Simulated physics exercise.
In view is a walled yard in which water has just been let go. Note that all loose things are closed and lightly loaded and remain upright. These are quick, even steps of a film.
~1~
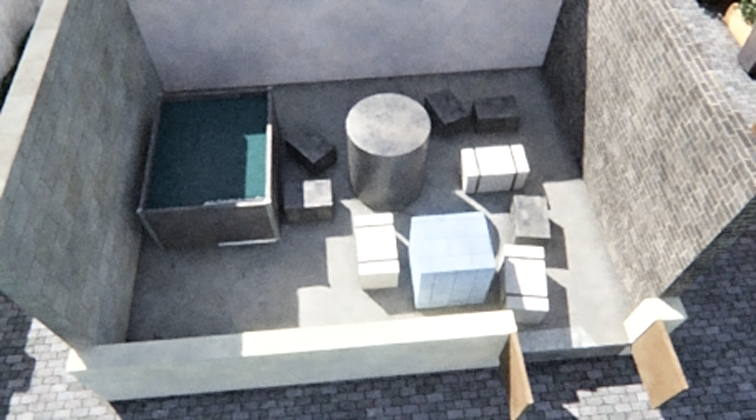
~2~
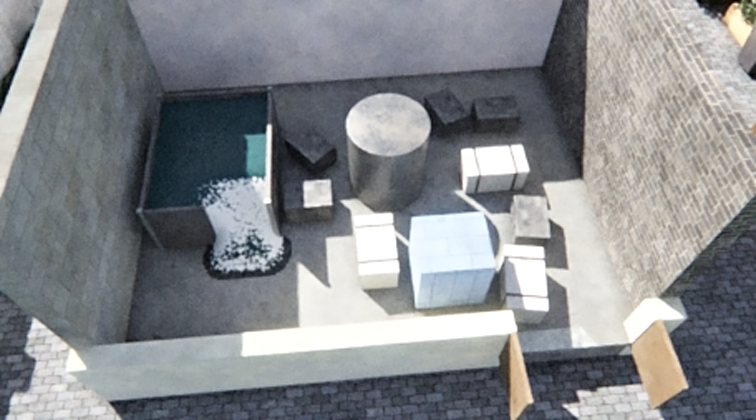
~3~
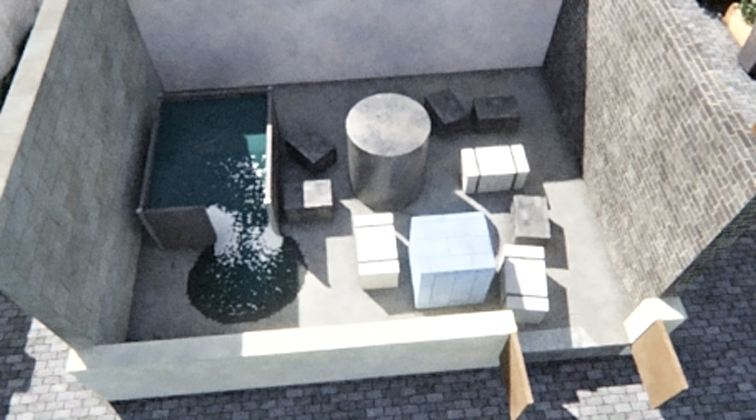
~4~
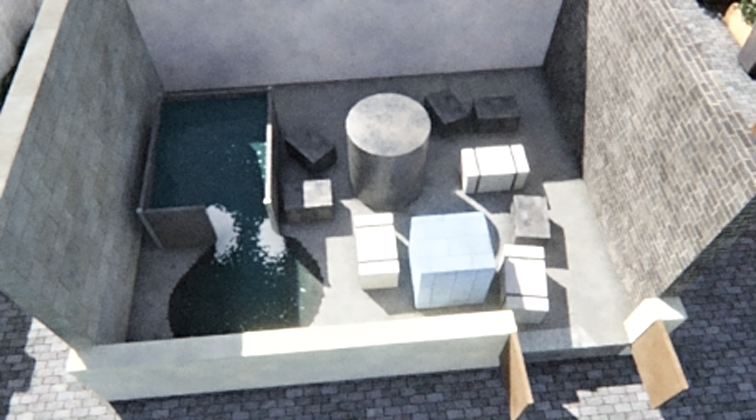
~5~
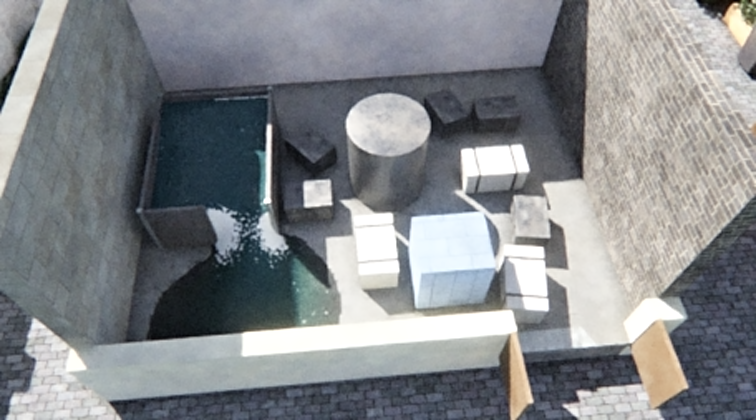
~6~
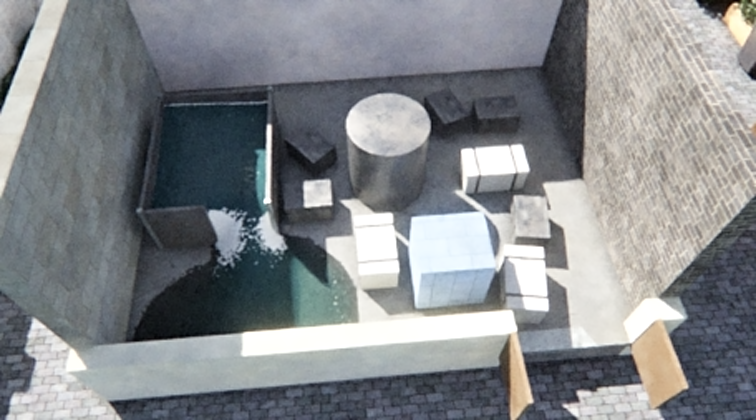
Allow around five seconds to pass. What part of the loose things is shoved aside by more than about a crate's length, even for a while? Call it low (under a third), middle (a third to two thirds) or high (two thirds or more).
Low.
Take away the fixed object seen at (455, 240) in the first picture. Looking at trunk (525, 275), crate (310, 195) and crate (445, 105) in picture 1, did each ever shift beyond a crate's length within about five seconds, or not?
Successively: Moved a long way, never went far, never went far.
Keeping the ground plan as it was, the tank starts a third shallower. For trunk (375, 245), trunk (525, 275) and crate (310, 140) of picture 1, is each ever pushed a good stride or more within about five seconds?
Beyond that, then beyond that, then not beyond that.
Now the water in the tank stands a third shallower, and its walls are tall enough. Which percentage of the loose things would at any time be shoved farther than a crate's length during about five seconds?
I'd say close to 20 per cent of the things.
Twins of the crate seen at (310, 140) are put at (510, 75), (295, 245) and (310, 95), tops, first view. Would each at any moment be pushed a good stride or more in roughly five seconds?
The first sits tight, the second travels far, the third sits tight.
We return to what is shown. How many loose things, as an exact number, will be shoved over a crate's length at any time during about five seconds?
I make it 2 of them.
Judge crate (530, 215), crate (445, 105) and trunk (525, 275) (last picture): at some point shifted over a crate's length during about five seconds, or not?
Never got far, then never got far, then went a long way.
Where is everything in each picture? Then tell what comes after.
In the first frame, a crate at (497, 107) rests on the ground; a crate at (532, 216), on the bottom; 0 of 8 have shifted.
In the second frame, a crate at (497, 107) rests on the ground; a crate at (532, 216), on the bottom; 0 of 8 have shifted.
In the third frame, a crate at (497, 107), on the bottom; a crate at (532, 216) rests on the ground; 0 of 8 have shifted.
In the fourth frame, a crate at (497, 107) rests on the ground; a crate at (532, 216) rests on the ground; 0 of 8 have shifted.
In the fifth frame, a crate at (497, 107), on the bottom; a crate at (532, 216), on the bottom; 0 of 8 have shifted.
In the sixth frame, a crate at (497, 107) rests on the ground; a crate at (532, 216) rests on the ground; 0 of 8 have shifted.
A moment on, 0 of 8 are well off their spots; 0 afloat.
Next, 1 of 8 are well off their spots; 0 afloat.
Later, 2 of 8 are well off their spots; 0 afloat.
In the end, 2 of 8 are well off their spots, and 2 have been at some point; 4 afloat.
